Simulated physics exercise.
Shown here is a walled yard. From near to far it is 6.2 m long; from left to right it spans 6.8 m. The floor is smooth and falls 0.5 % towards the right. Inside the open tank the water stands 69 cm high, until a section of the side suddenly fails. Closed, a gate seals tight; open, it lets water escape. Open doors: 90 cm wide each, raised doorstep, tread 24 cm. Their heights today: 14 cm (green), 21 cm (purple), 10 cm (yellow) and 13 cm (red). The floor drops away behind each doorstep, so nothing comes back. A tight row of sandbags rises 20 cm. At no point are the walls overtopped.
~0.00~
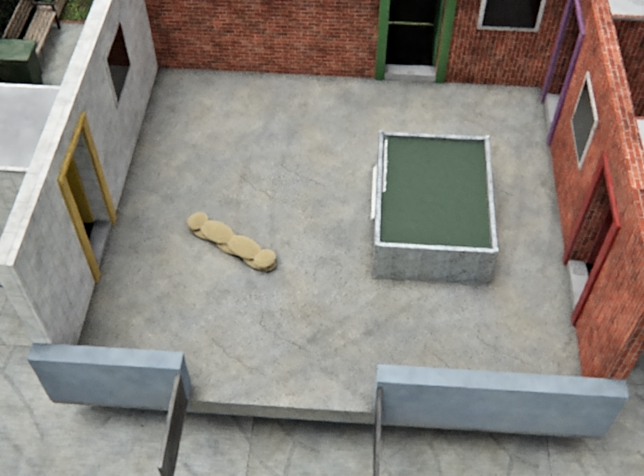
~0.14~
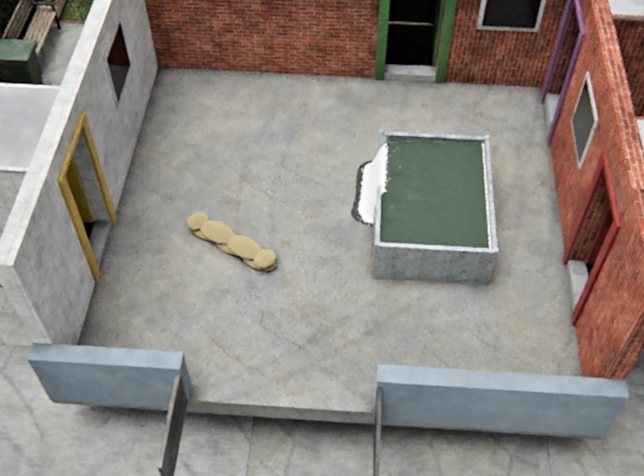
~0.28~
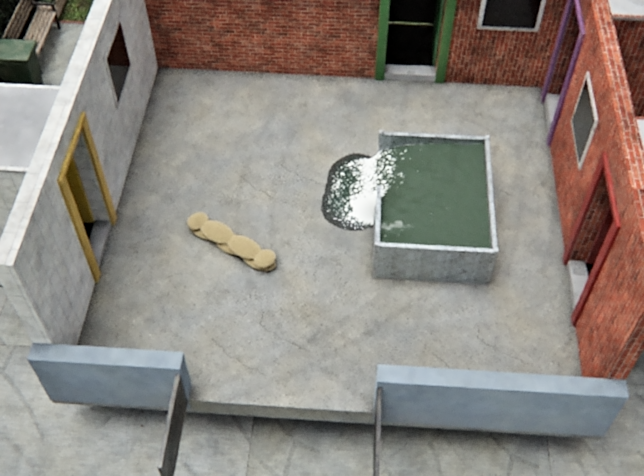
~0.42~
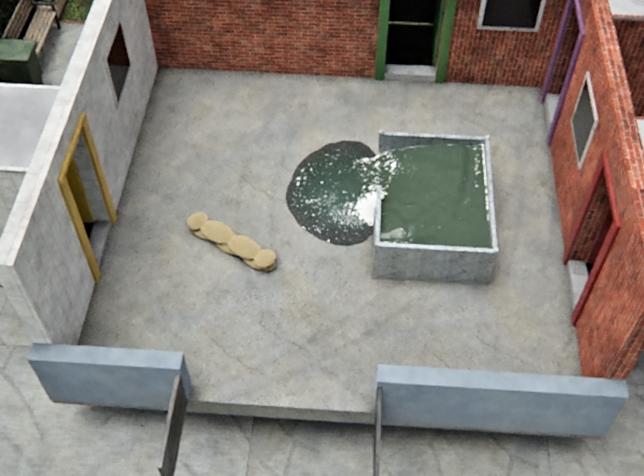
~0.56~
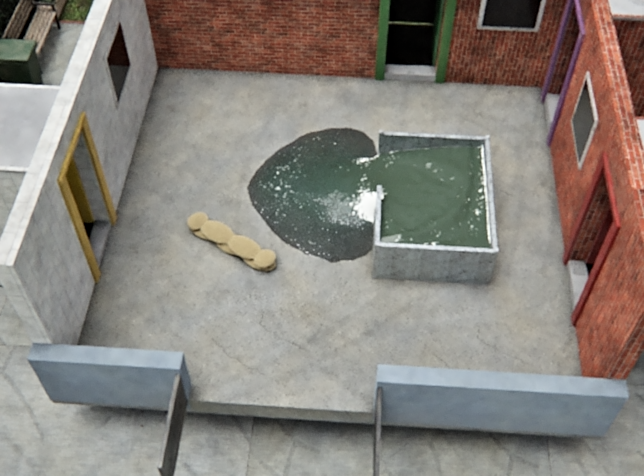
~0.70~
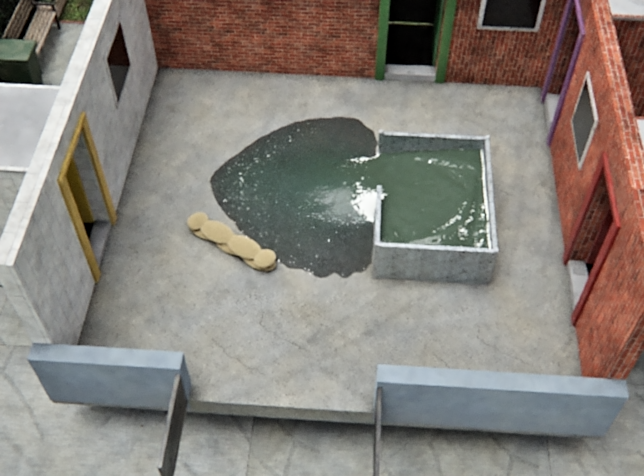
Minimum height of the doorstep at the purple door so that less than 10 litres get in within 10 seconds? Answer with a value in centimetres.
Roughly 10.5 cm.
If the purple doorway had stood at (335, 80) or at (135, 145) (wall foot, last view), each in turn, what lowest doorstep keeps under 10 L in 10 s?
Roughly 7.5 cm for the first and 21 cm for the second.
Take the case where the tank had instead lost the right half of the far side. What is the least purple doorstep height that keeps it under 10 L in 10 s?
Estimate: Near 25 cm.
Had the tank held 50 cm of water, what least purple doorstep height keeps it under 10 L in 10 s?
Around 5.5 cm high.
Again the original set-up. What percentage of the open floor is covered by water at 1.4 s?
Wet: Close to 30 %.
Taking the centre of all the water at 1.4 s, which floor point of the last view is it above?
About (365, 203).
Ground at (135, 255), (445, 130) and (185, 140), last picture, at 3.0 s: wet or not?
Listed order - soaked through, unwetted, soaked through.
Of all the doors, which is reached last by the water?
Coming last is the red one.
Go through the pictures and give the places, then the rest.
In the first picture, still water, 69 cm deep, in the open tank at (434, 192); the purple door at (560, 75) is dry.
In the second picture, water pours out at (380, 181) and has run 0.3 m, to (360, 217); about 10 cm deep outside, 69 cm at the back.
In the third picture, the gap is at (380, 184), the front 0.8 m out at (329, 212); the back of the open tank holds 69 cm.
In the fourth picture, the gap is at (380, 185), the front 1.4 m out at (291, 198); the back of the open tank holds 66 cm.
In the fifth picture, the gap is at (380, 185), the front 2.0 m out at (253, 193); the back of the open tank holds 60 cm.
In the sixth picture, the gap is at (380, 184), the front 2.6 m out at (216, 185); the back of the open tank holds 58 cm; the purple door at (560, 75), 3.3 m from the gap, is still 3.0 m from the nearest water.
After 1.4 s water covers 30 % of the floor, deepest (34 cm) near (365, 188); it has not reached the purple door.
After 3.0 s water covers 40 % of the floor, deepest (30 cm) near (185, 85); it has not reached the purple door.
After 10.0 s water covers 95 % of the floor, deepest (13 cm) near (483, 87); 12 cm at the purple door, 0 litres in over its 21 cm doorstep.
At the purple door as built, the water arrived by 6.4 s and peaked near 13 cm at 7.6 s.
Run again over the same 10 s with other heights there, 17 litres in over 9.5 cm, 1 litre over 13 cm. The limit of 10 litres is kept from about 10.5 cm up.
